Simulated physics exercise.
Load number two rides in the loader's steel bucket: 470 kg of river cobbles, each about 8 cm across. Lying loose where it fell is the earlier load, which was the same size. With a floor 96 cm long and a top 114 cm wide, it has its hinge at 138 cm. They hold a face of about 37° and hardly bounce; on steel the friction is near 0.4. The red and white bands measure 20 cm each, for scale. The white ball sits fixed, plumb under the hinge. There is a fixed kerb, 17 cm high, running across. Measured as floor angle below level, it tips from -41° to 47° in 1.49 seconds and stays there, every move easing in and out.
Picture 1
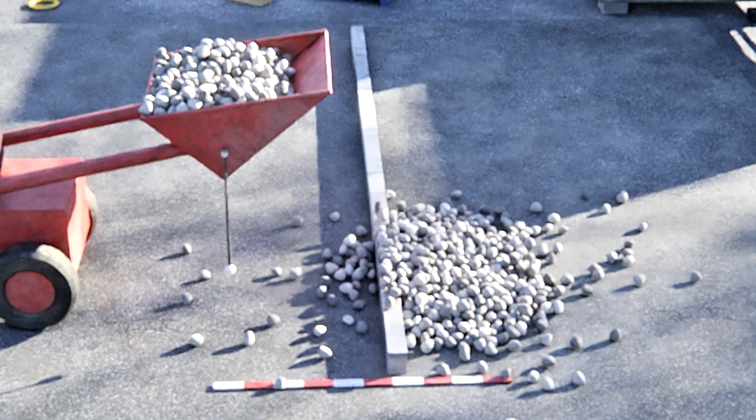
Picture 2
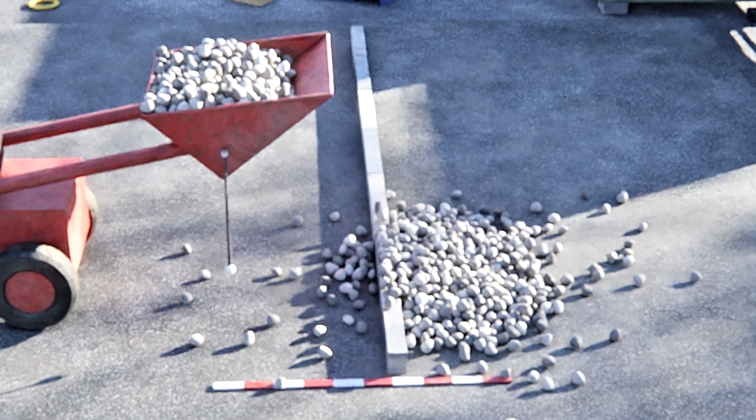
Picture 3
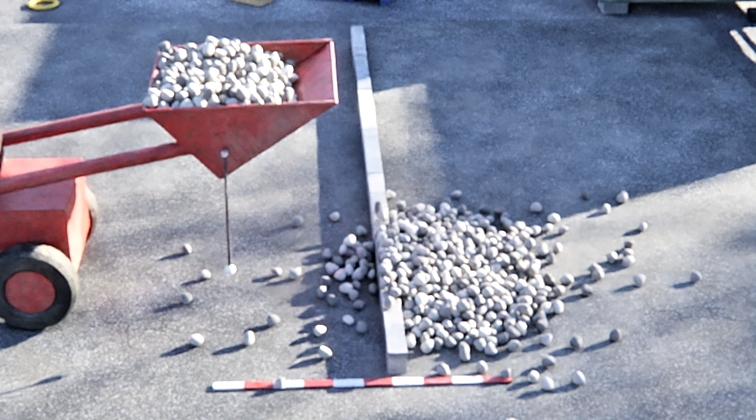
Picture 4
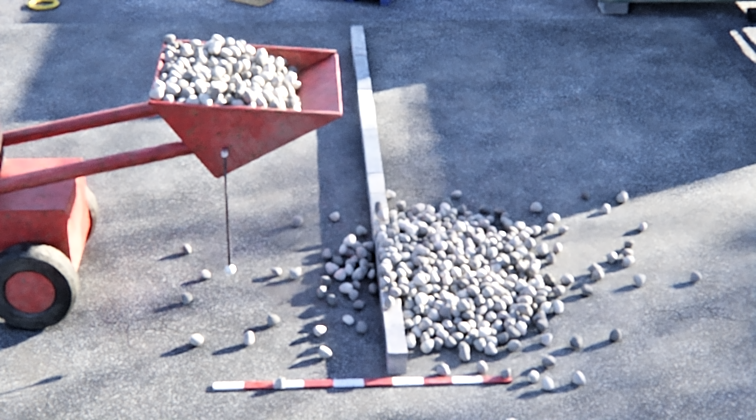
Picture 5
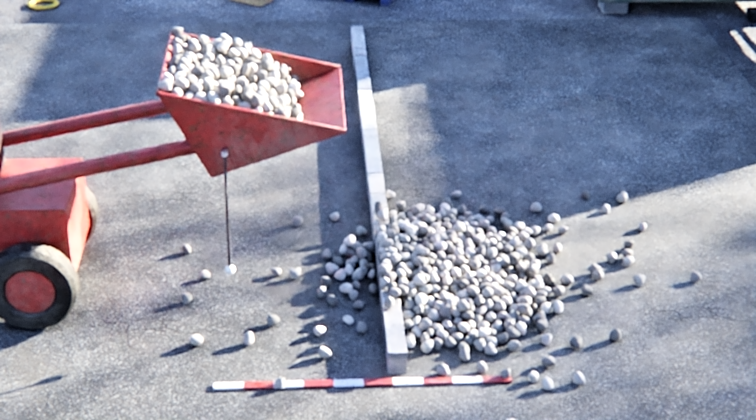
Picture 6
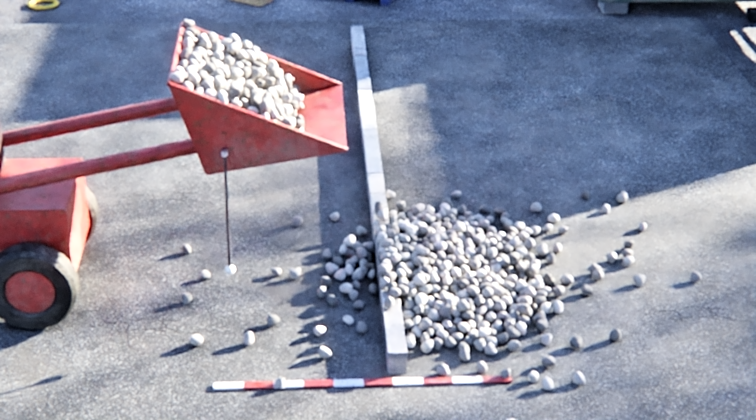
On sunlit asphalt, a red loader at left holds a bucket heaped with rounded stones, a plumb line hanging beneath it, while a stone pile lies mostly right of a pale kerb. The bucket tilts slowly, then further, its right lip lowering and rear edge rising as the stones stay heaped inside.
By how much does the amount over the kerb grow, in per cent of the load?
About 8 per cent.
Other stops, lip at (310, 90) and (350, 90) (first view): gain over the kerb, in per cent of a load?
First place: Roughly 0 %; second place: Roughly 20 %.
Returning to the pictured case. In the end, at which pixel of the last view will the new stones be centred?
I'd say close to (341, 268).
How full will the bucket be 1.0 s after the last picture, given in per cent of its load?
Around 25 in a hundred.
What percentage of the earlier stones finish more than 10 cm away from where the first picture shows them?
Roughly 0 percent.
Then, 0.5 s after the last picture the floor is at 33°; in per cent of one load, 96 in the bucket, 15 on this side of the kerb, 90 over the kerb; the foremost stones are at (636, 243).
Then, 1.0 s after the last picture the floor is at 47°; in per cent of one load, 24 in the bucket, 85 on this side of the kerb, 91 over the kerb; the foremost stones are at (636, 243).
Then, 1.3 s after the last picture the floor is at 47°; in per cent of one load, 0 in the bucket, 105 on this side of the kerb, 96 over the kerb; the foremost stones are at (636, 243).
Then, 3.9 s after the last picture the floor is at 47°; in per cent of one load, 0 in the bucket, 103 on this side of the kerb, 98 over the kerb; the foremost stones are at (636, 243). Net gain over the kerb, 8.
